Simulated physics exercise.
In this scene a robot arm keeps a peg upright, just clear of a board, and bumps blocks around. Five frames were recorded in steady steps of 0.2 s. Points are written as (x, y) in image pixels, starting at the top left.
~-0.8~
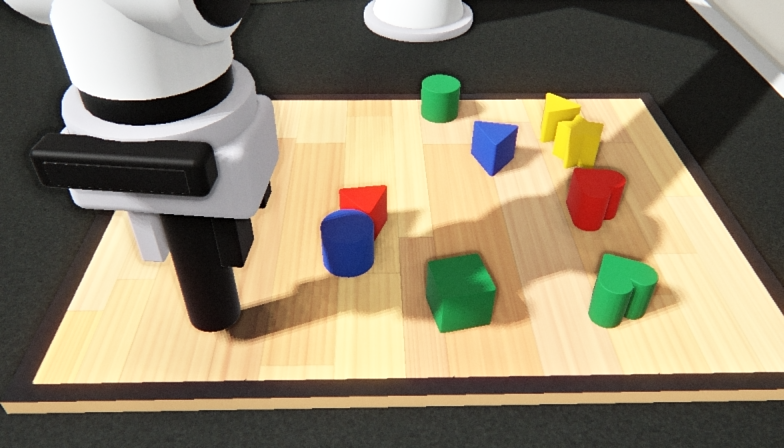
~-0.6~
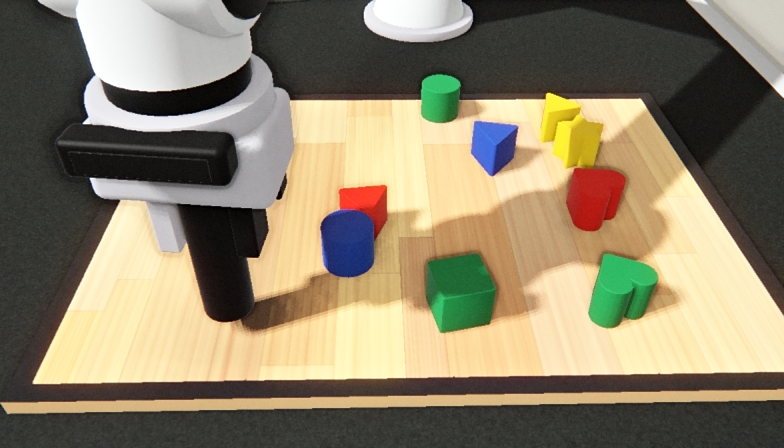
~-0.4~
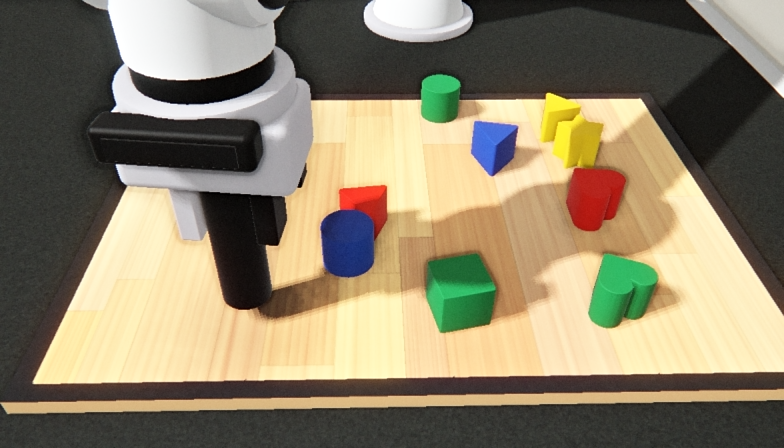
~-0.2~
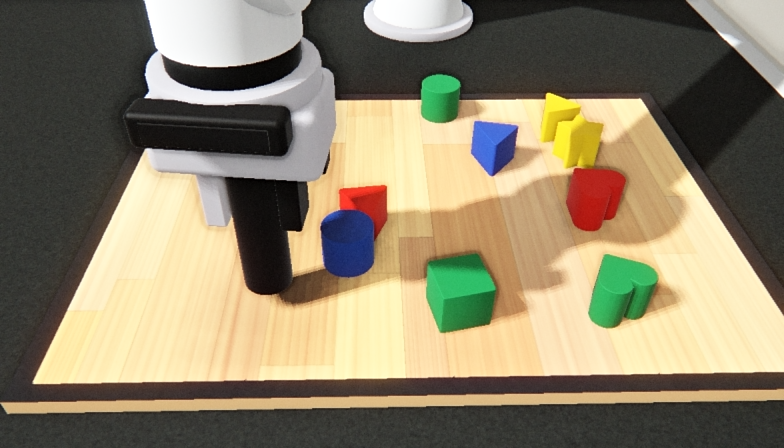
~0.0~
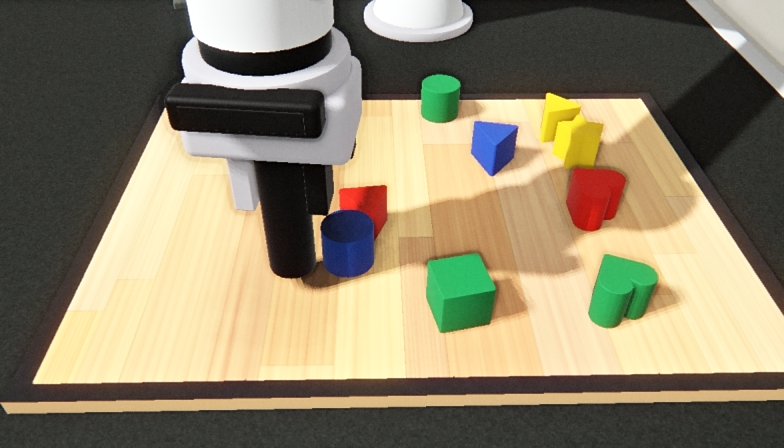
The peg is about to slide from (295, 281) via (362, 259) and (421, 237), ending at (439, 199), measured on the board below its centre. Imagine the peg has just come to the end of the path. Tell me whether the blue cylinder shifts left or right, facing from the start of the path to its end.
Taking start-to-end as forward, the block's sideways shift goes to the right.
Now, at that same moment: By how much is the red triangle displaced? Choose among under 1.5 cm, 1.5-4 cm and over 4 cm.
Between 1.5 and 4 cm.
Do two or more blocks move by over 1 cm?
Final answer: Yes.
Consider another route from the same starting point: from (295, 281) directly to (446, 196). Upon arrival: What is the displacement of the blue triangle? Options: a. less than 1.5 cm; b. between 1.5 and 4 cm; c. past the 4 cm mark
I'll go with a - less than 1.5 cm.
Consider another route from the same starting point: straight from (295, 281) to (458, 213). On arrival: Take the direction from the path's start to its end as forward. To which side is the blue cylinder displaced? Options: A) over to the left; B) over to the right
B - over to the right.
The first path, step by step. One third of the way, peg at (363, 241); blue cylinder at (403, 207); red triangle at (382, 185), turned 75° anticlockwise.
Two thirds of the way, peg at (423, 219); blue cylinder at (458, 184); red triangle at (382, 185), turned 80° anticlockwise.
At the end, peg at (440, 182); blue cylinder at (484, 163); red triangle at (382, 185), turned 80° anticlockwise; green square block still.
